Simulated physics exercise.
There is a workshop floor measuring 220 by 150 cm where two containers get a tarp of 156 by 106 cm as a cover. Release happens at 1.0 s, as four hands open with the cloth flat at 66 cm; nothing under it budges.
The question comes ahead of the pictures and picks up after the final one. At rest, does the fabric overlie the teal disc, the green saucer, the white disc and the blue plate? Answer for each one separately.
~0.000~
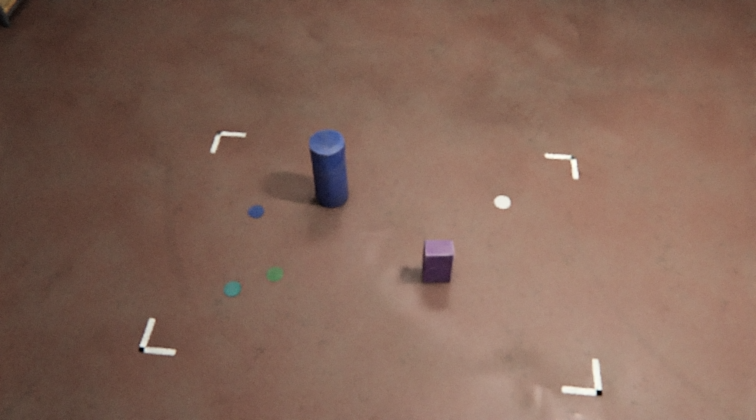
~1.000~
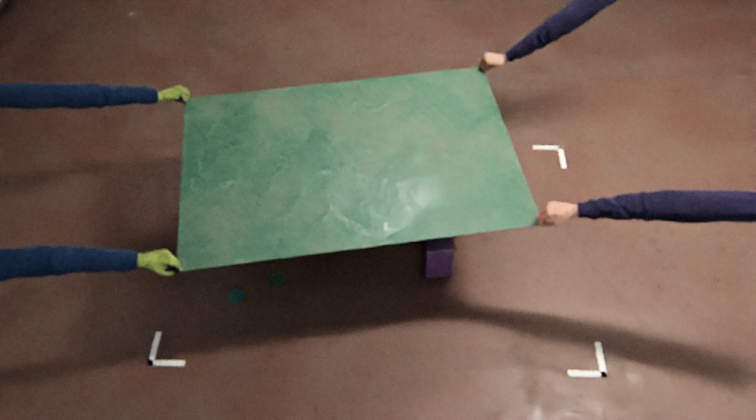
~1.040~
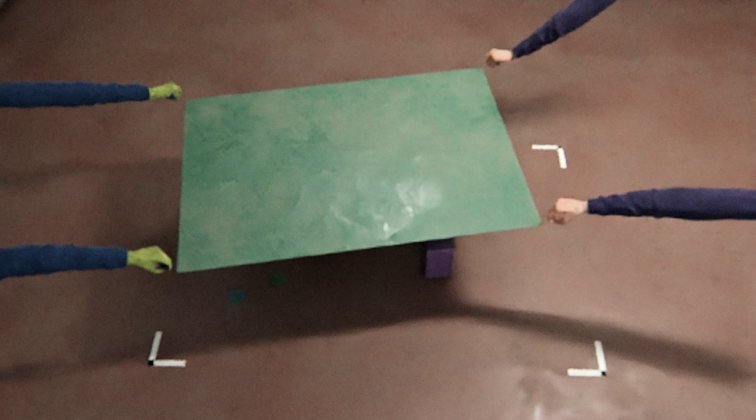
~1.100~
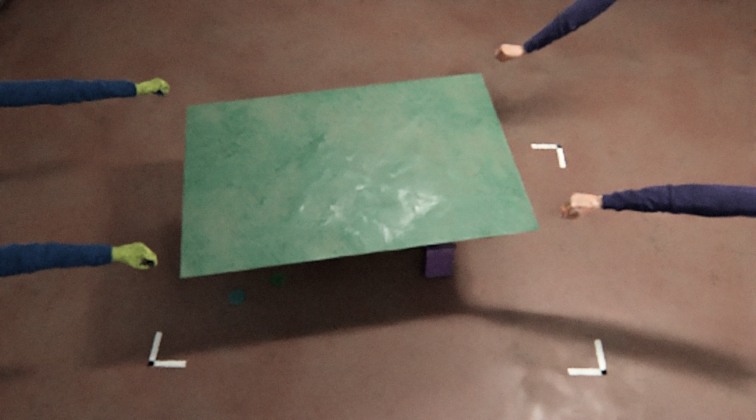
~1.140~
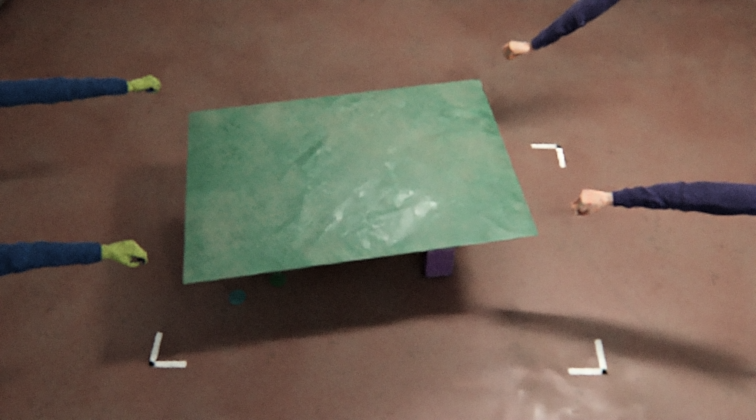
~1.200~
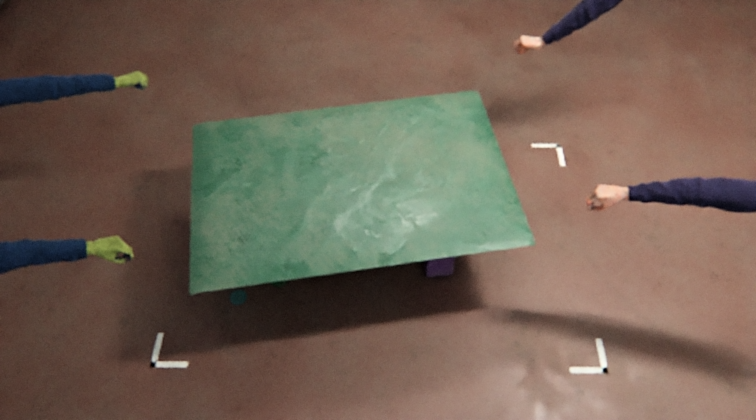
Result: Teal disc gets covered, green saucer vanishes under it, white disc remains in the open, blue plate vanishes under it.
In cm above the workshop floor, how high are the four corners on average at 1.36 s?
I'd put their mean height at around 18 cm.
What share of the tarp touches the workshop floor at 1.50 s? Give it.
Share in contact: About 10 per cent.
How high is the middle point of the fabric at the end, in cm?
Roughly 22 cm high.
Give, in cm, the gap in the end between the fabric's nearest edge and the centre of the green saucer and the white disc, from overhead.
20 cm and 20 cm.
At 1.4 s, 0 % of it is down, spanning 162 by 129 cm, above green saucer, teal disc, blue plate.
At 1.5 s, 10 % of it is down, spanning 143 by 118 cm, above green saucer, teal disc, blue plate.
At 1.7 s, 15 % of it is down, spanning 137 by 114 cm, above green saucer, teal disc, blue plate.
At 1.8 s, 15 % of it is down, spanning 133 by 113 cm, above green saucer, teal disc, blue plate.
At 3.3 s, 20 % of it is down, spanning 131 by 113 cm, above green saucer, teal disc, blue plate.
